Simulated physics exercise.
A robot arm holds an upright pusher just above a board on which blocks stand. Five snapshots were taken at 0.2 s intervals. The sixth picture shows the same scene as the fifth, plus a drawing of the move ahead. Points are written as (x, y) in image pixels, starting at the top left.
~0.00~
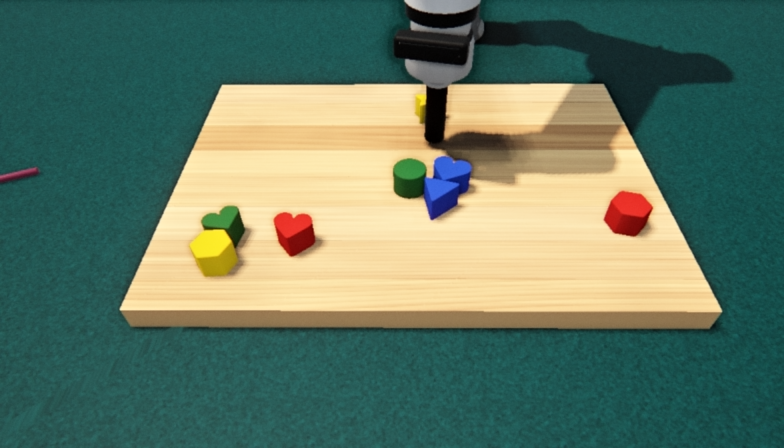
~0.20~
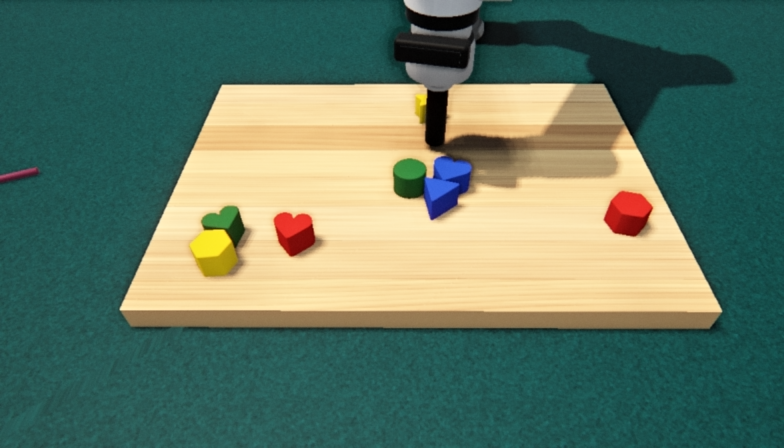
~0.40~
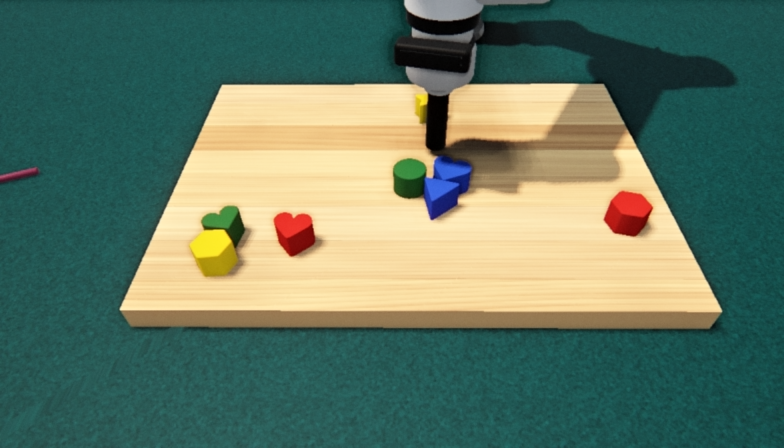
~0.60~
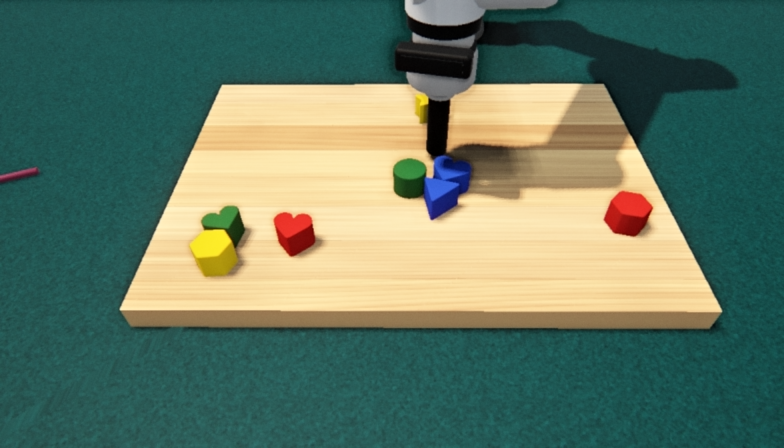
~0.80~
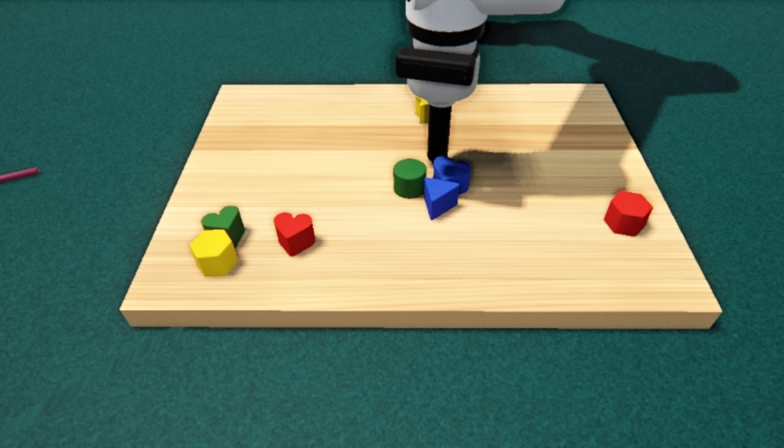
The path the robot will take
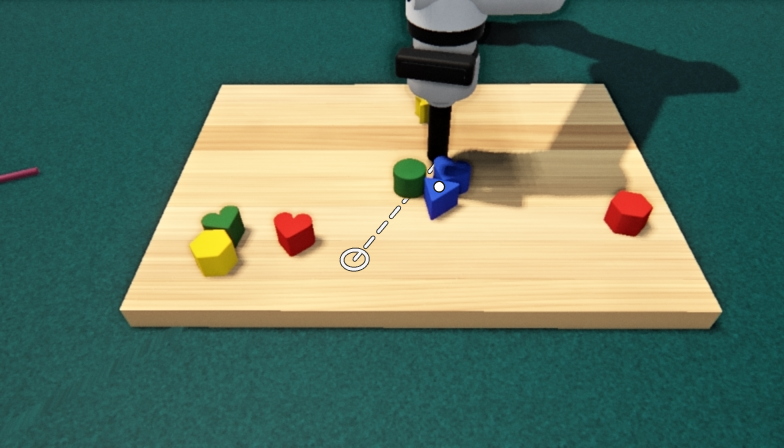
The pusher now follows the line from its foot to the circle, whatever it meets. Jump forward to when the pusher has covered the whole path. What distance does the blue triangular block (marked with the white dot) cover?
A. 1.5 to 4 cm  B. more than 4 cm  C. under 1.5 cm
Choice C: Under 1.5 cm.
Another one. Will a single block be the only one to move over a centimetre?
I expect so.
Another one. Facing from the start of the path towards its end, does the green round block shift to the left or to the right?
It heads right.
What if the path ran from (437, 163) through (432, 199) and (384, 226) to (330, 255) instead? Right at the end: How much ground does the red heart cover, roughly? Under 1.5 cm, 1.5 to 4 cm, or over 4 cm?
It slides not even 1.5 cm.
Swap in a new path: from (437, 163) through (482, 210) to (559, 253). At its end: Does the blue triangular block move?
My answer is yes.
The drawn path runs straight from (437, 163) to (355, 259); the dot is on the blue triangular block.
The first path, step by step. One third of the way, pusher at (413, 186); green round block at (390, 183); blue heart at (452, 169), turned 15° anticlockwise.
Two thirds of the way, pusher at (385, 218); green round block at (354, 201); blue heart at (452, 169), turned 15° anticlockwise.
At the end, pusher at (354, 253); green round block at (349, 203); blue triangular block not moved; blue heart at (452, 169), turned 15° anticlockwise.
